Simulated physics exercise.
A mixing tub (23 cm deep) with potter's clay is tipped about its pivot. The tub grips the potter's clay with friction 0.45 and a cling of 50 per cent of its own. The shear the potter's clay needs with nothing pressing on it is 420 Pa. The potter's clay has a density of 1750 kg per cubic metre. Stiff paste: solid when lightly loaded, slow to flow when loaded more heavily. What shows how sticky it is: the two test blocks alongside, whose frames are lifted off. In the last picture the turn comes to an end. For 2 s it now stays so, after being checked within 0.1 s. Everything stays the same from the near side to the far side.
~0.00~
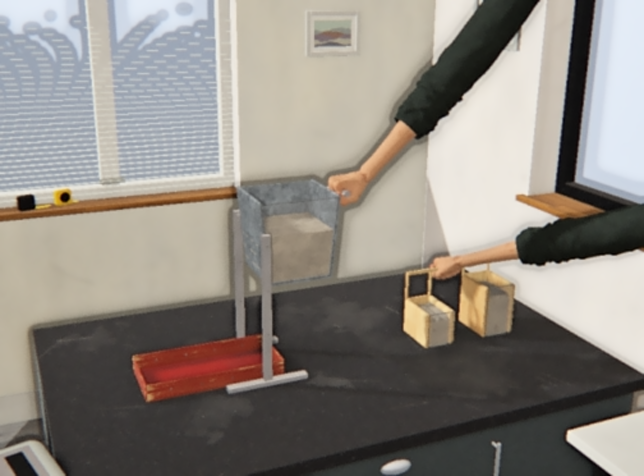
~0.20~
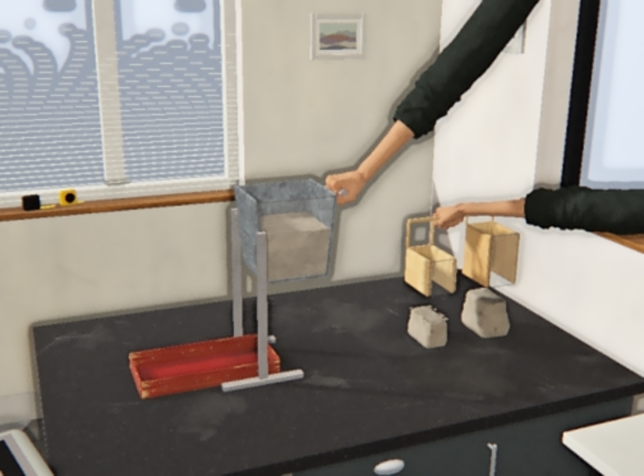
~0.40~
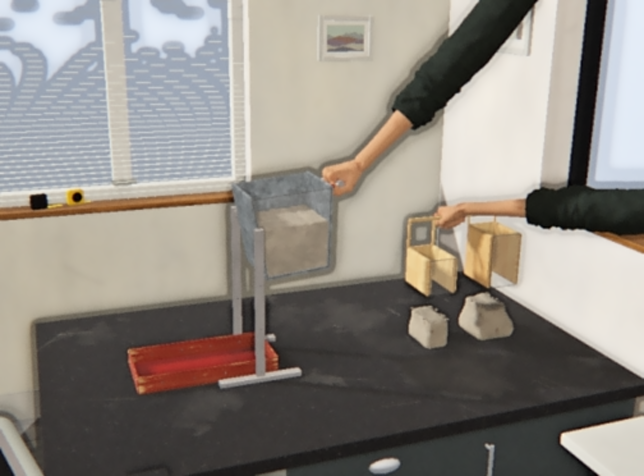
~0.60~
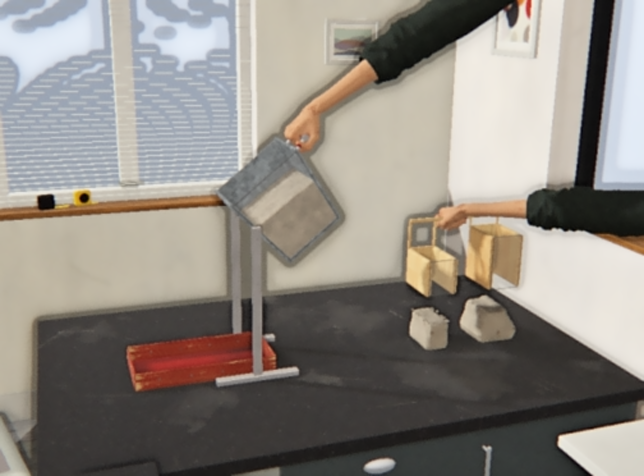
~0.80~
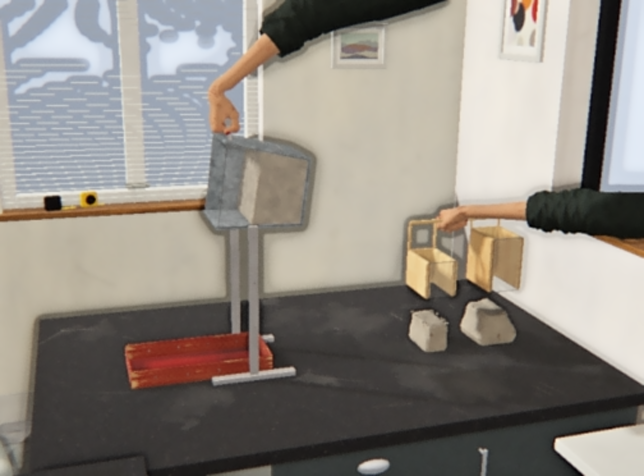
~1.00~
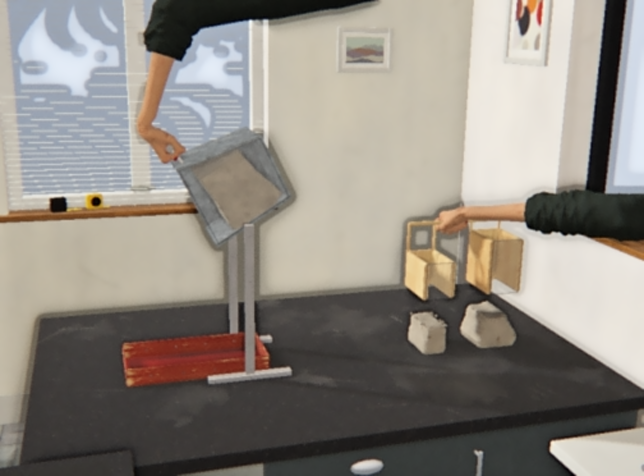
A hand lifted two small molds off grey blocks, which stayed standing with the right one sagging slightly, then another hand swung a metal tub of grey clay leftward until it was tipped well over.
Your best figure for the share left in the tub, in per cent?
I would say about 0 %.
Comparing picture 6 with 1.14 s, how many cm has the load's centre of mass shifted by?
Something like 13 cm, I'd say.
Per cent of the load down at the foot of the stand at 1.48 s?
I'd say about 70 per cent of it.
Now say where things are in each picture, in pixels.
In the first frame, handle-side rim at (338, 197), tilt 0 degrees; top of the potter's clay at (271, 237); blocks stand 9.2 cm, 14 cm (left to right).
In the second frame, handle-side rim at (334, 195), tilt 0 degrees; top of the potter's clay at (266, 235); blocks stand 9.2 cm, 12 cm (left to right).
In the third frame, handle-side rim at (330, 187), tilt 5 degrees; top of the potter's clay at (325, 222); blocks stand 9.2 cm, 11 cm (left to right).
In the fourth frame, handle-side rim at (295, 151), tilt 39 degrees; top of the potter's clay at (311, 183); blocks stand 9.1 cm, 11 cm (left to right).
In the fifth frame, handle-side rim at (226, 145), tilt 83 degrees; top of the potter's clay at (267, 154); blocks stand 9.1 cm, 11 cm (left to right).
In the sixth frame, handle-side rim at (178, 172), tilt 116 degrees; top of the potter's clay at (238, 154); blocks stand 9.1 cm, 11 cm (left to right).
After 1.14 s, the tub is at 116 degrees and holds 51 %.
After 1.31 s, the tub is at 116 degrees and holds 5 %.
After 1.48 s, the tub is at 116 degrees and holds 0 %.
After 1.65 s, the tub is at 116 degrees and holds 0 %.
After 3.00 s, at the end, the tub is at 116 degrees and holds 0 %.
